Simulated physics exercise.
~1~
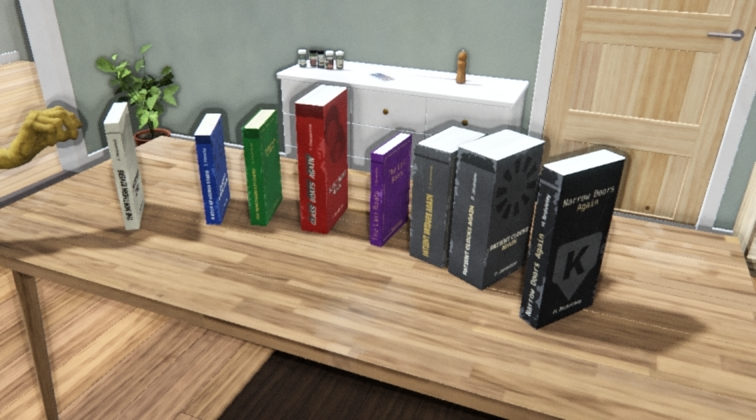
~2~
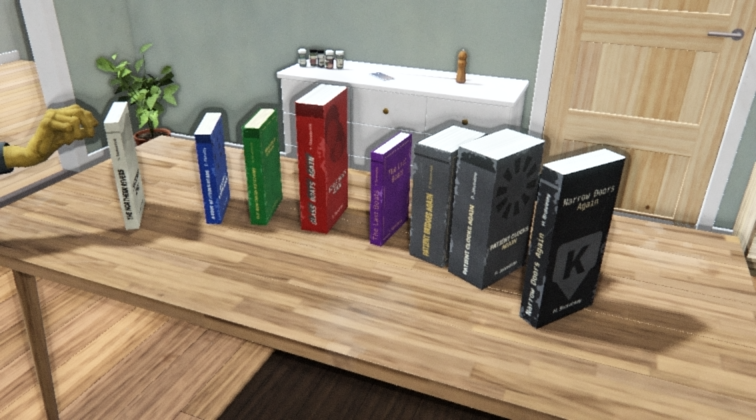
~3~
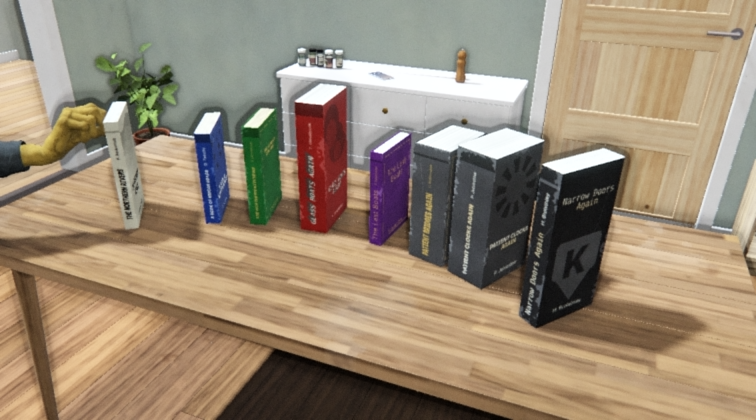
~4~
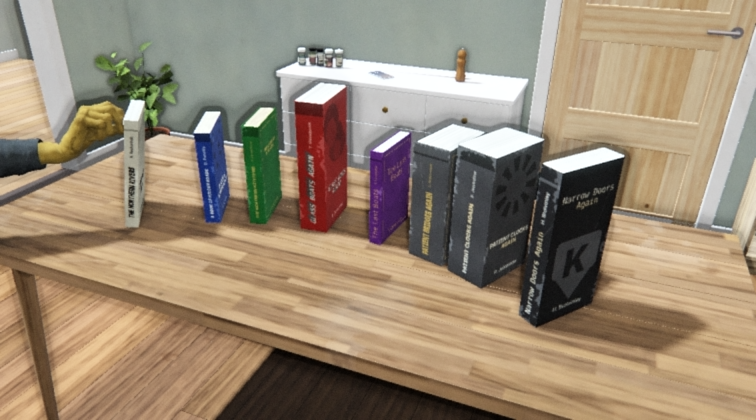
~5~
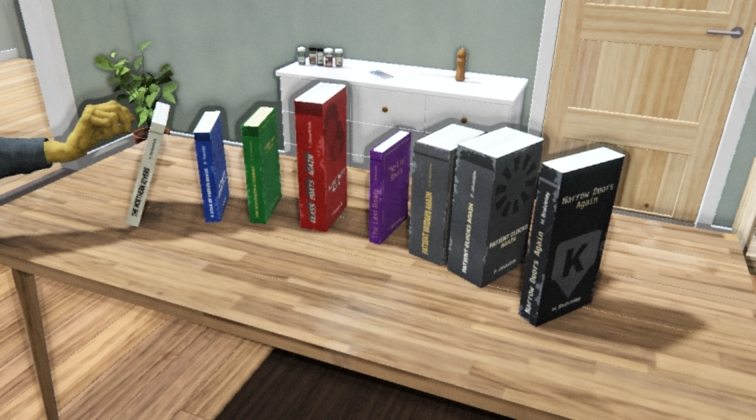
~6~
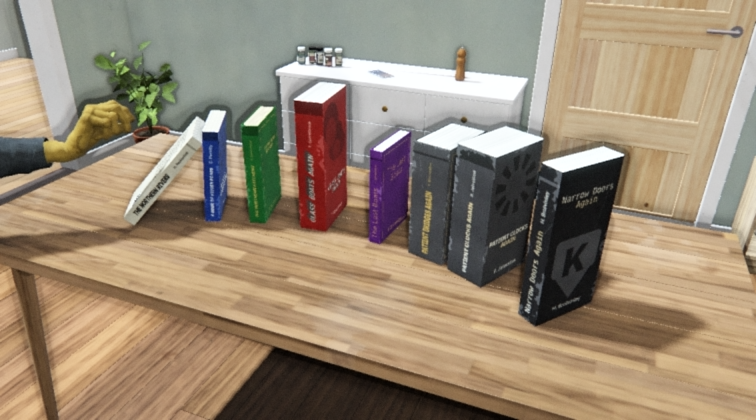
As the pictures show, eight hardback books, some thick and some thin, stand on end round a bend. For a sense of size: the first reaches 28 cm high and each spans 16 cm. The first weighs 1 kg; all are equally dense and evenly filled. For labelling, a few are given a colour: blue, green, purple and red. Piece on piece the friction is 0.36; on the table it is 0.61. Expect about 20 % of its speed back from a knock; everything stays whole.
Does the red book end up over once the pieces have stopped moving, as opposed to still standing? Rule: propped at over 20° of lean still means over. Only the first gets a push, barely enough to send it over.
It succumbs.
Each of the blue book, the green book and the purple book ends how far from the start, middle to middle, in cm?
Moved: Blue 10, green 10, purple 10.
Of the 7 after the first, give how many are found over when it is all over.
7 in total.
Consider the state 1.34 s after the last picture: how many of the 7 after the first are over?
Count at that instant: 7.
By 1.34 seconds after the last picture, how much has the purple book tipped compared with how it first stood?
Rotation: Approx. 60°.
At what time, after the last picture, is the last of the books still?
That comes at about 1.5 s.
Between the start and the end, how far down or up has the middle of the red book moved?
Net change: Some 5 cm lower.
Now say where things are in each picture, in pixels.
In the first picture (we follow the side turned to the camera), finger (71, 124) 8 cm from the first book; red book (312, 172); green book (272, 167); purple book (397, 190); no other piece has moved.
The second picture shows finger (87, 123) 39 mm from the first book; red book (312, 171).
The third picture shows finger (103, 121) 3 mm from the first book; red book (311, 171).
The fourth picture shows finger (119, 120) pushing; red book (311, 170); no other piece has moved.
The fifth picture shows finger (125, 119) stopped; red book (311, 169); no other piece has moved.
The sixth picture shows finger (124, 118) stopped; red book (311, 169); blue book (211, 178) tipped 5°; green book (271, 165); one has shifted.
Then, 0.48 s on from the sixth picture, 3 of the 7 other books over; red book tipped 21°; blue book tipped 53°.
Then, 1.34 s on from the sixth picture, 7 of the 7 other books over; red book tipped 62°; blue book tipped 67°.
Finally, 7 of the 7 other books over; red book tipped 64°; blue book tipped 67°; green book tipped 65°. Not one is left standing. Seen by the last camera, middles, red book near (390, 188), blue book near (263, 185).
